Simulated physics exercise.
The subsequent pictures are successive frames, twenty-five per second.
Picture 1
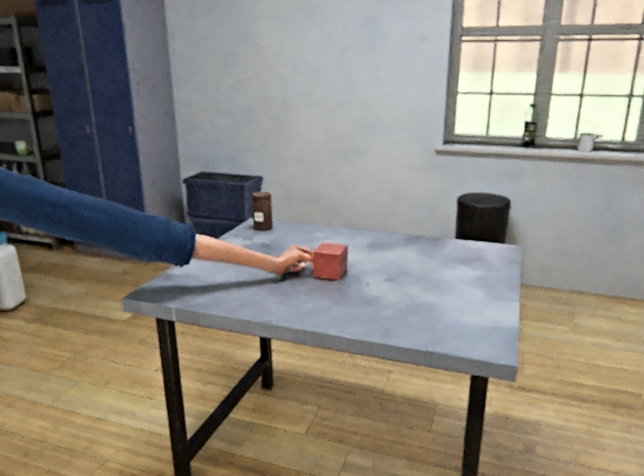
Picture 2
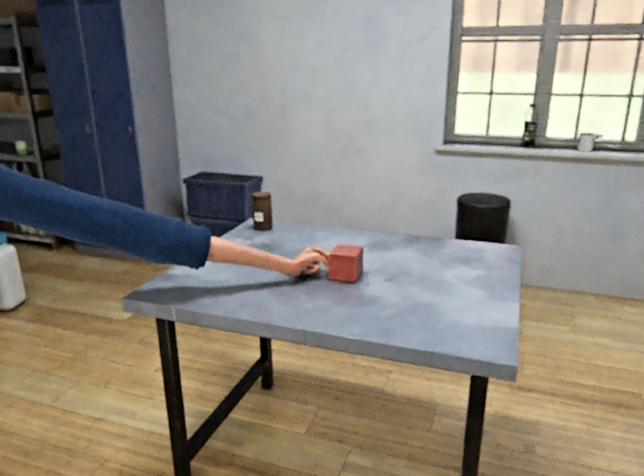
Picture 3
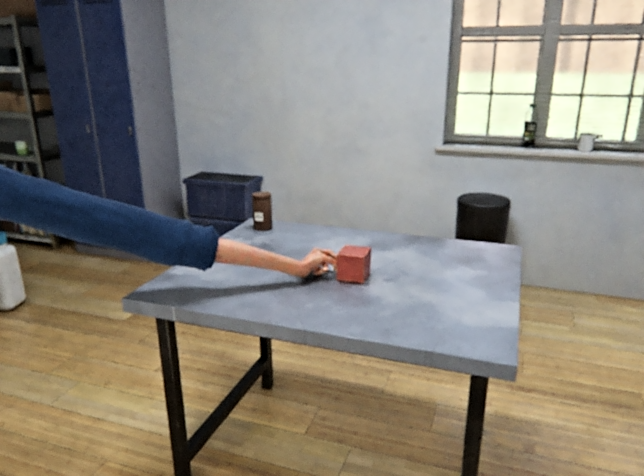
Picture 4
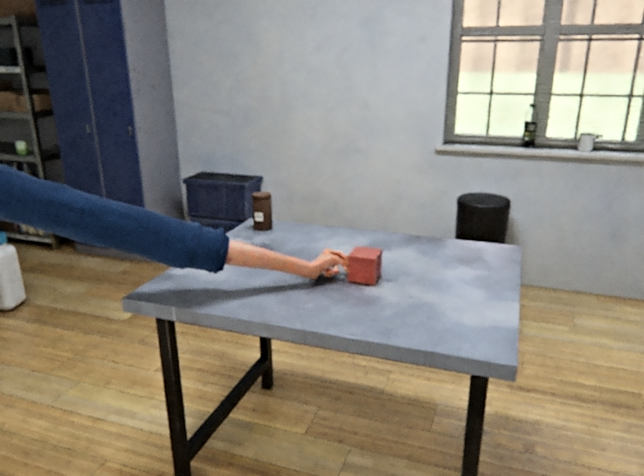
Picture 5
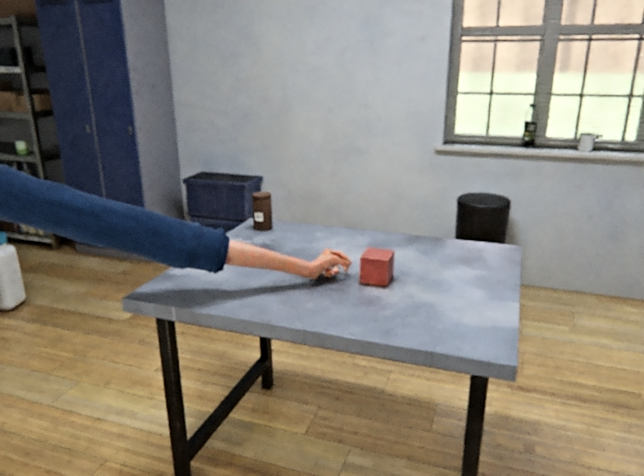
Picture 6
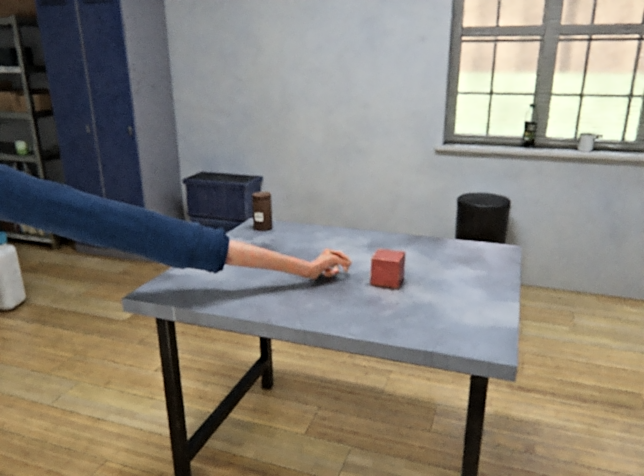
A hand pushes a red block rightward across a table, and the block slides ahead.
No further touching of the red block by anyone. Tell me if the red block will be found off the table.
It will fail to leave the table.
Then, 0.10 s past the last view, red block displaced about its own width near (410, 271).
Then, 0.20 s past the last view, red block displaced well along near (424, 272).
Finally, moved from the start, red block. Final places as the last picture's camera would see them, red block near (429, 273).
